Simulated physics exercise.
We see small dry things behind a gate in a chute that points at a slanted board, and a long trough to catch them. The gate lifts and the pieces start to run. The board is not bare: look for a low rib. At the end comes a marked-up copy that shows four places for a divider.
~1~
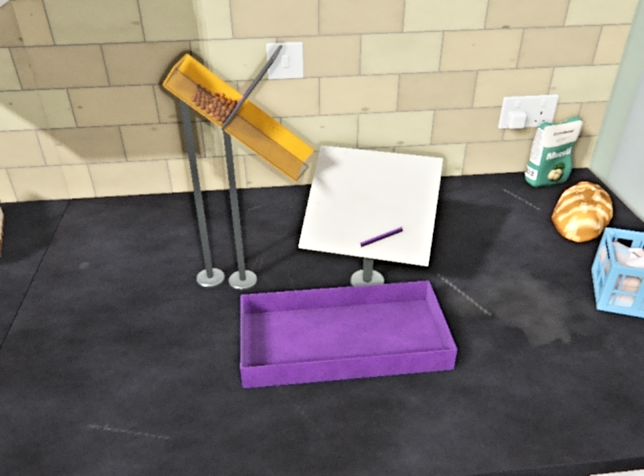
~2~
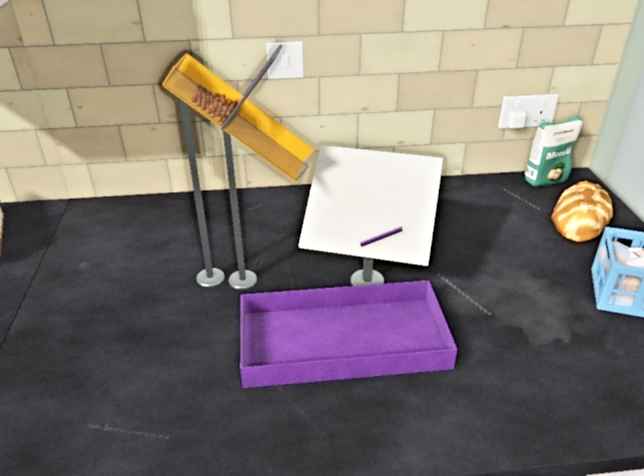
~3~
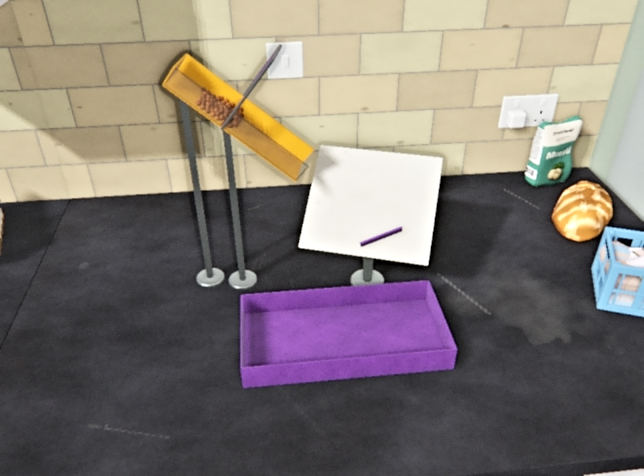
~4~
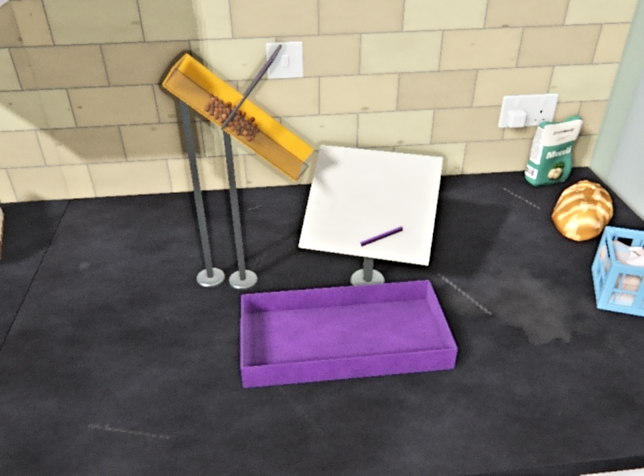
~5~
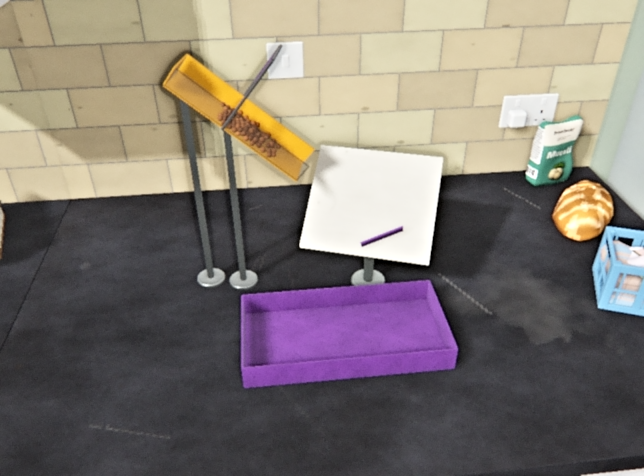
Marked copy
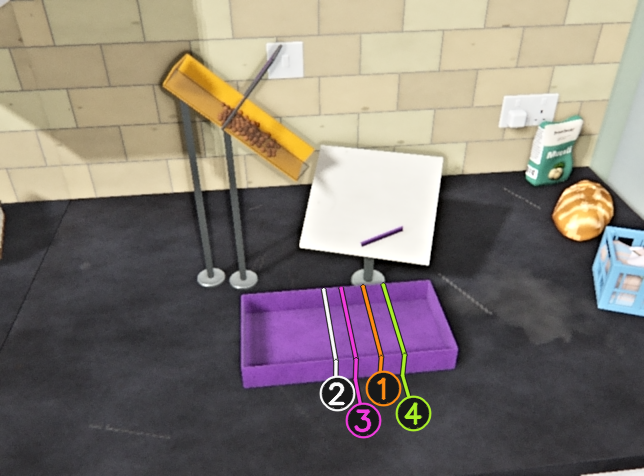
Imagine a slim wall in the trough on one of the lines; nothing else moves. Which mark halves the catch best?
The answer is line 3.
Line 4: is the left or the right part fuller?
The left side.
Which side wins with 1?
The left side.
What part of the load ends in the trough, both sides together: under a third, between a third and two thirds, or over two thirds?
It is over two thirds.
On the marked copy, line 1 crosses the front rim at (381, 356); line 2 crosses the front rim at (335, 360); line 3 crosses the front rim at (355, 358); line 4 crosses the front rim at (404, 354).
For line 1, of what is caught, most on the left of the divider, a small part on the right.
For line 2, of what is caught, a small part on the left of the divider, nearly all on the right.
For line 3, of what is caught, about two thirds on the left of the divider, about a third on the right.
For line 4, of what is caught, nearly all on the left of the divider, a small part on the right.
